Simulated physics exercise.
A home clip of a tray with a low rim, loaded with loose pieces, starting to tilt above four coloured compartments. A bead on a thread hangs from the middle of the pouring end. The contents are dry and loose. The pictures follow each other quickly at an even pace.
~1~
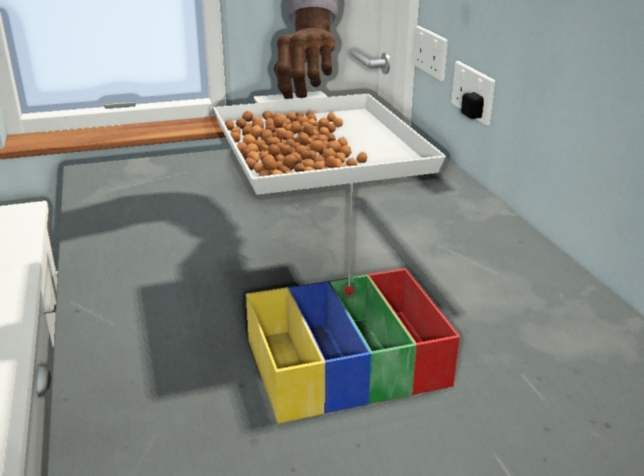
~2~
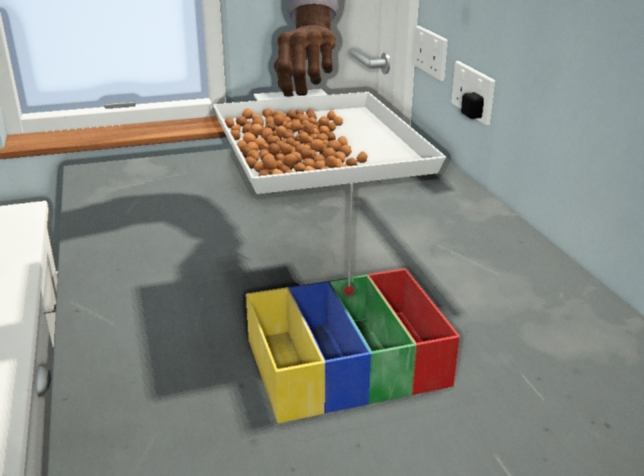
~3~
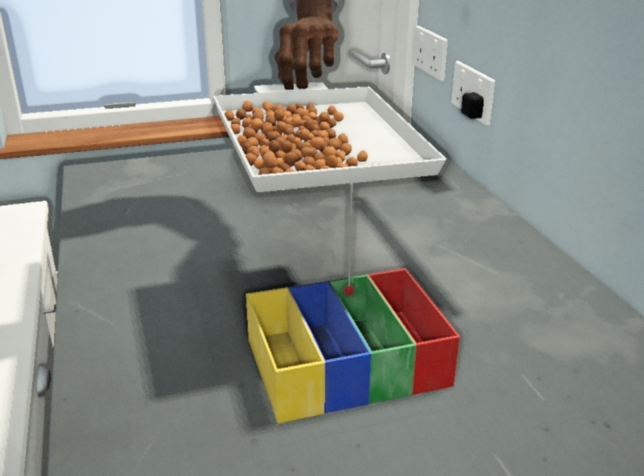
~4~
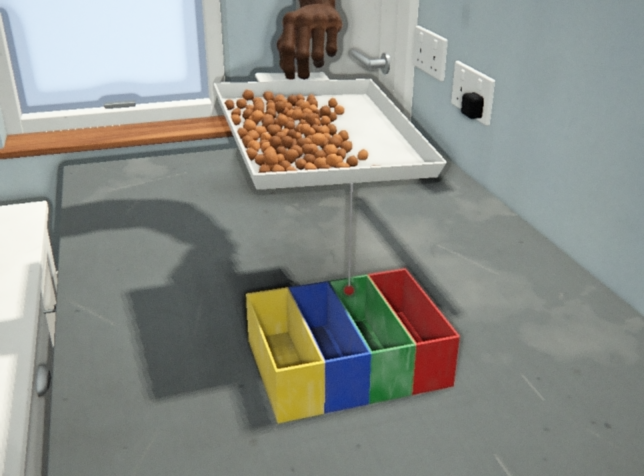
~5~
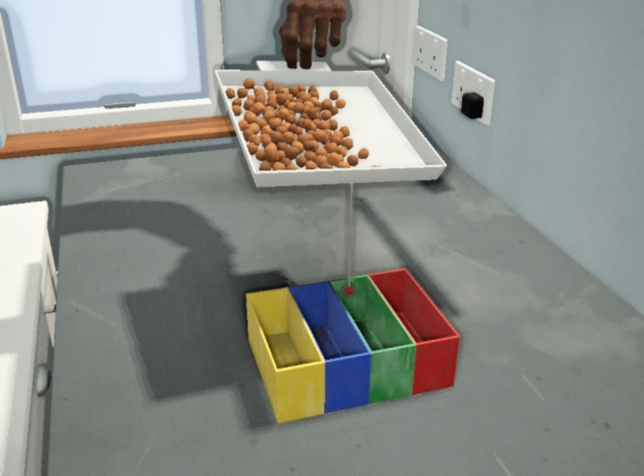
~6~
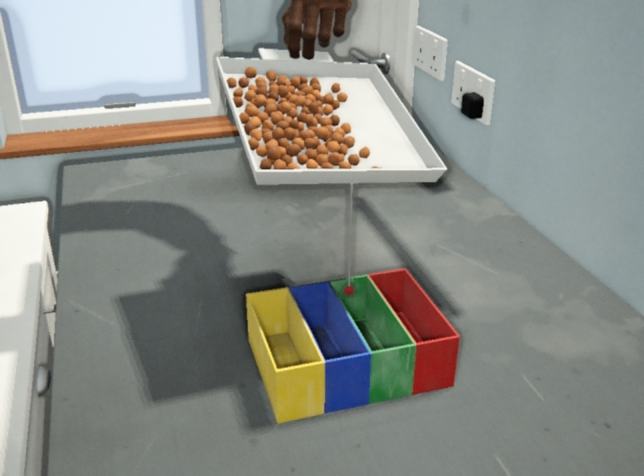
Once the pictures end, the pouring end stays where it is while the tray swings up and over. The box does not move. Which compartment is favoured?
The red one ends fullest.
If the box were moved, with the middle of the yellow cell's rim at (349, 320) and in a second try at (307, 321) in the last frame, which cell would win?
The first try: Green. The second: Red.
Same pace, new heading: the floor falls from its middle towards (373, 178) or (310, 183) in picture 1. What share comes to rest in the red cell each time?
Near 20 % and 0 %.
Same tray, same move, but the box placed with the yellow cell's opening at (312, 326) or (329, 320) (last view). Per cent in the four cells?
Roughly 90 per cent, and 90 per cent.
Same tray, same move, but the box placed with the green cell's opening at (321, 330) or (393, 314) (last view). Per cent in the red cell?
About 20 and 50 per cent.
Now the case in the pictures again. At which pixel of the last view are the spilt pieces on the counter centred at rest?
Around (498, 374).
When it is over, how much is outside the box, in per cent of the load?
It comes to 50 per cent or so.
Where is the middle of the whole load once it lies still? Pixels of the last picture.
Close to (422, 356).
Just after the last frame, tray tipped steeply; almost all on the tray; just a few in the red cell; about a tenth falling or outside the box.
A moment on, tray tipped right over; the larger part on the tray; just a few in the red cell; just a few in the green cell; about a tenth falling or outside the box.
Further on, tray tipped past a quarter turn; roughly a third in the red cell; roughly a quarter in the green cell; just a few in the blue cell; roughly half falling or outside the box.
When it is over, tray tipped past a quarter turn; roughly a third in the red cell; roughly a quarter in the green cell; just a few in the blue cell; not one in the yellow cell; roughly half outside the box.
